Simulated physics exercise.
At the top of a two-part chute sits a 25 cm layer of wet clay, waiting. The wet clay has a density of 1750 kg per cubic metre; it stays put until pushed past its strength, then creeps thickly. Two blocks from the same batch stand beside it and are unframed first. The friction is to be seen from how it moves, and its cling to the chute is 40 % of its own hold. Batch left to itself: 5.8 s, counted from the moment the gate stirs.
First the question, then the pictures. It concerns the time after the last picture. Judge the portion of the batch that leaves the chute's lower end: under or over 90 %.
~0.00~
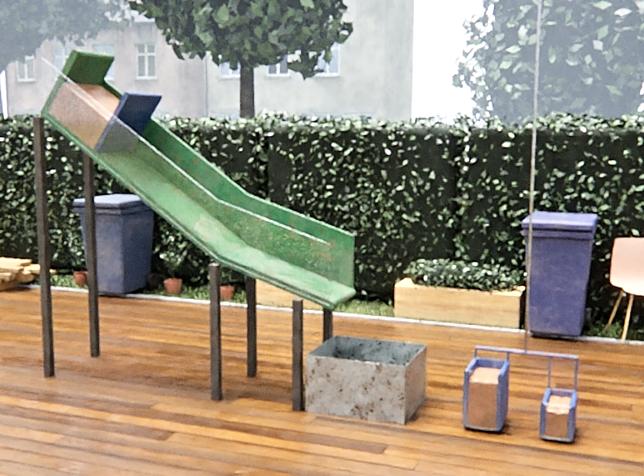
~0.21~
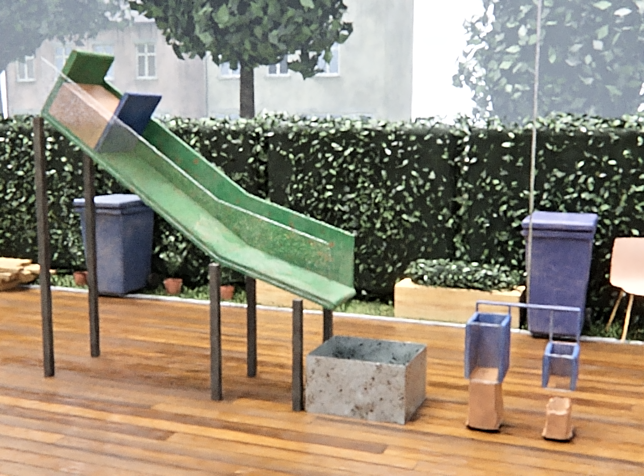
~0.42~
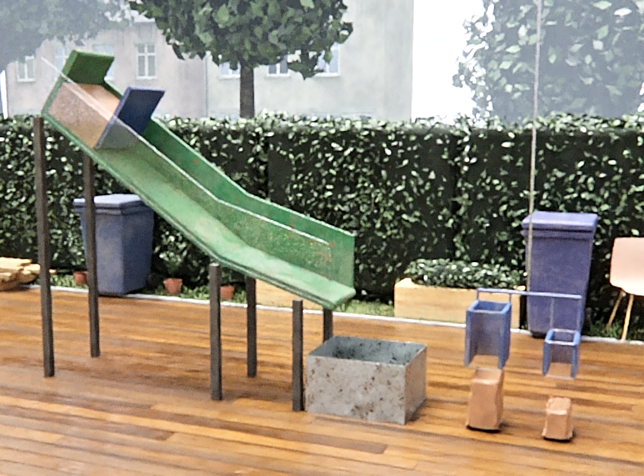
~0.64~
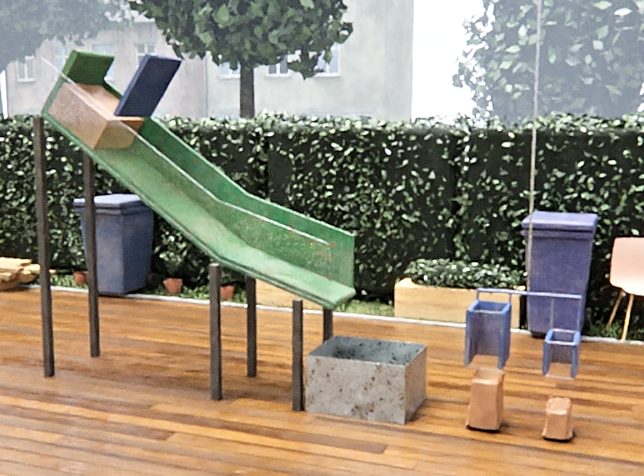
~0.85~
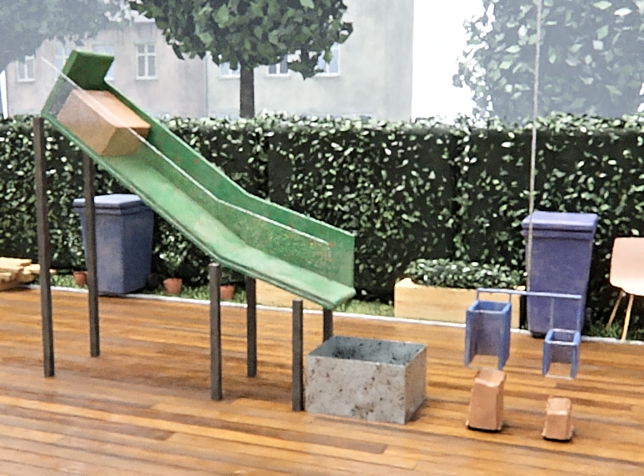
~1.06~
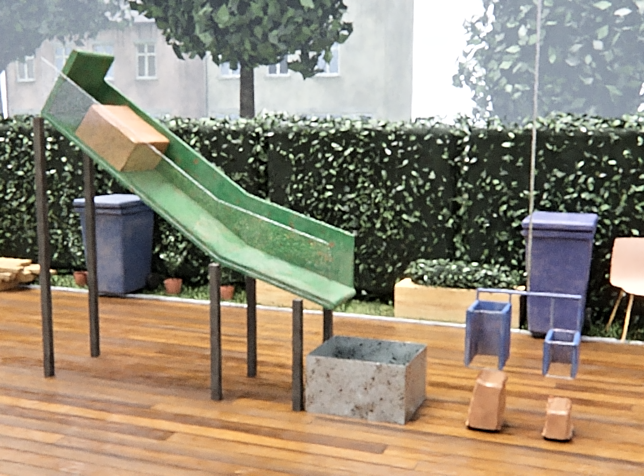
I'd bet on a value beyond 90 %.
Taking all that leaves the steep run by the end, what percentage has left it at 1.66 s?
Around 70 per cent.
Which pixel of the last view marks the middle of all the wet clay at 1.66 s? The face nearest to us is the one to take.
I'd put it at around pixel (229, 238).
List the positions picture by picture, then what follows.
Leading edge of the wet clay at (107, 122); blocks stand 30 cm, 17 cm (left to right), in the first picture.
Leading edge of the wet clay at (107, 122); blocks stand 30 cm, 17 cm (left to right), in the second picture.
Leading edge of the wet clay at (107, 122); blocks stand 30 cm, 16 cm (left to right), in the third picture.
Leading edge of the wet clay at (108, 122); blocks stand 30 cm, 16 cm (left to right), in the fourth picture.
Leading edge of the wet clay at (116, 129); blocks stand 30 cm, 16 cm (left to right), in the fifth picture.
Leading edge of the wet clay at (135, 145); blocks stand 29 cm, 16 cm (left to right), in the sixth picture.
After 1.66 s, 34 % is on the steep run, 66 % on the flatter one and 0 % past the end.
After 2.36 s, none is on the steep run, none on the flatter one and 100 % past the end.
After 3.06 s, none is on the steep run, none on the flatter one and 100 % past the end.
After 3.76 s, none is on the steep run, none on the flatter one and 100 % past the end.
After 6.17 s, at the end, none is on the steep run, none on the flatter one and 100 % past the end.
